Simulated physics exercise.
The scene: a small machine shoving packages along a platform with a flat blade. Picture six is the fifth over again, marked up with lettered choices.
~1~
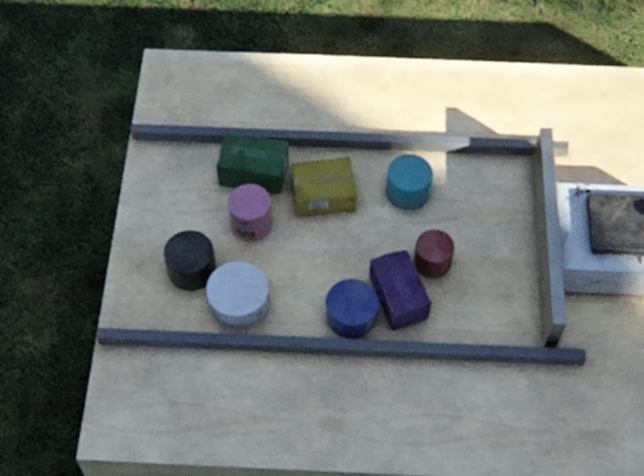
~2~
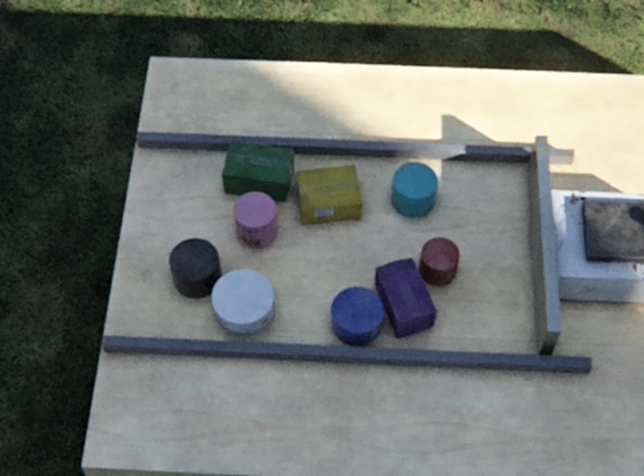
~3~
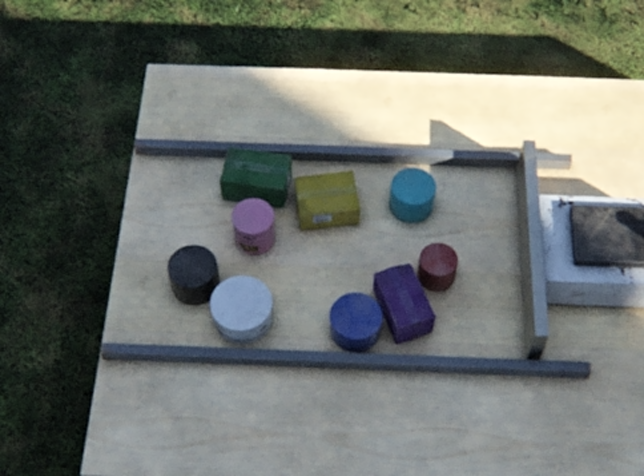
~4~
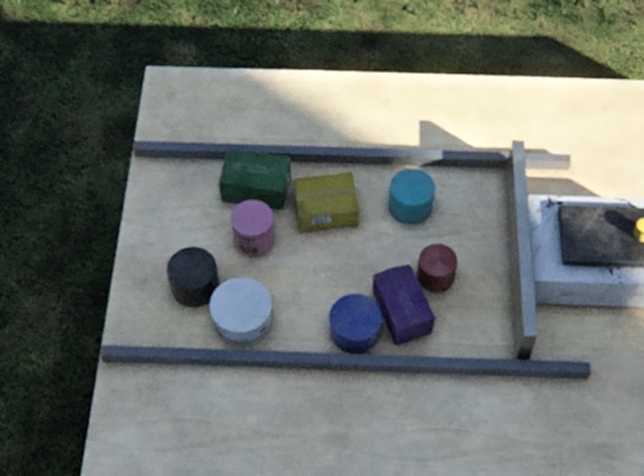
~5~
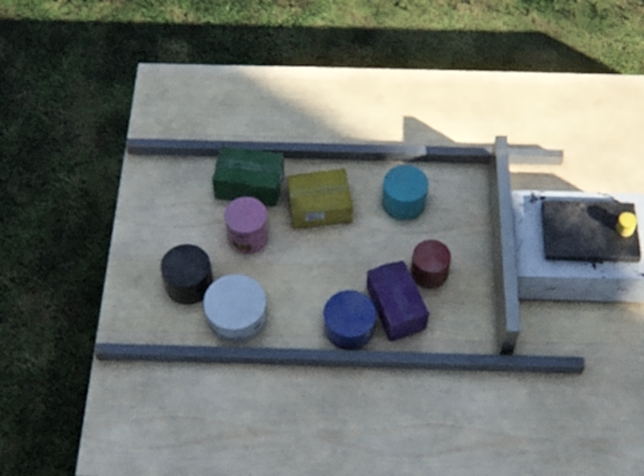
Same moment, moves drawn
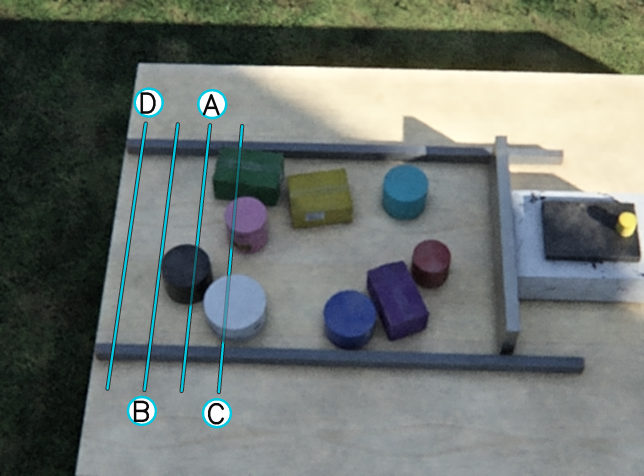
On a pale wooden platform beside grass, a small machine slid its flat gray blade a short way left between two rails, toward colored round and boxy packages that stayed where they were.
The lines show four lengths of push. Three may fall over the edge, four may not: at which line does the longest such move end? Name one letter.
A.
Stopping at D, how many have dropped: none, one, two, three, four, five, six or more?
Six or more.
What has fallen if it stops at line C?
The green box.
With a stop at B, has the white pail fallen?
Yes.
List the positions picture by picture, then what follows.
The first frame shows pink pail (251, 213); yellow parcel (324, 187); red canister (434, 254).
The second frame shows robot (625, 231); turquoise canister (415, 190).
The third frame shows robot (613, 235); purple parcel (403, 303).
The fourth frame shows robot (600, 235); white pail (242, 312).
The fifth frame shows robot (584, 230); pink pail (247, 226); yellow parcel (320, 199); red canister (431, 264).
On the copy, A at (197, 249); B at (162, 248); C at (231, 249); D at (128, 247).
On A. First, robot (470, 227); blue pail (318, 325); turquoise canister (363, 192).
Then, robot (359, 224); green box (151, 166); black canister (175, 269).
Finally, robot (274, 221); green box over the edge; black canister over the edge; two fallen.
By contrast, B drops five; C is within the limit but short; D drops nine.
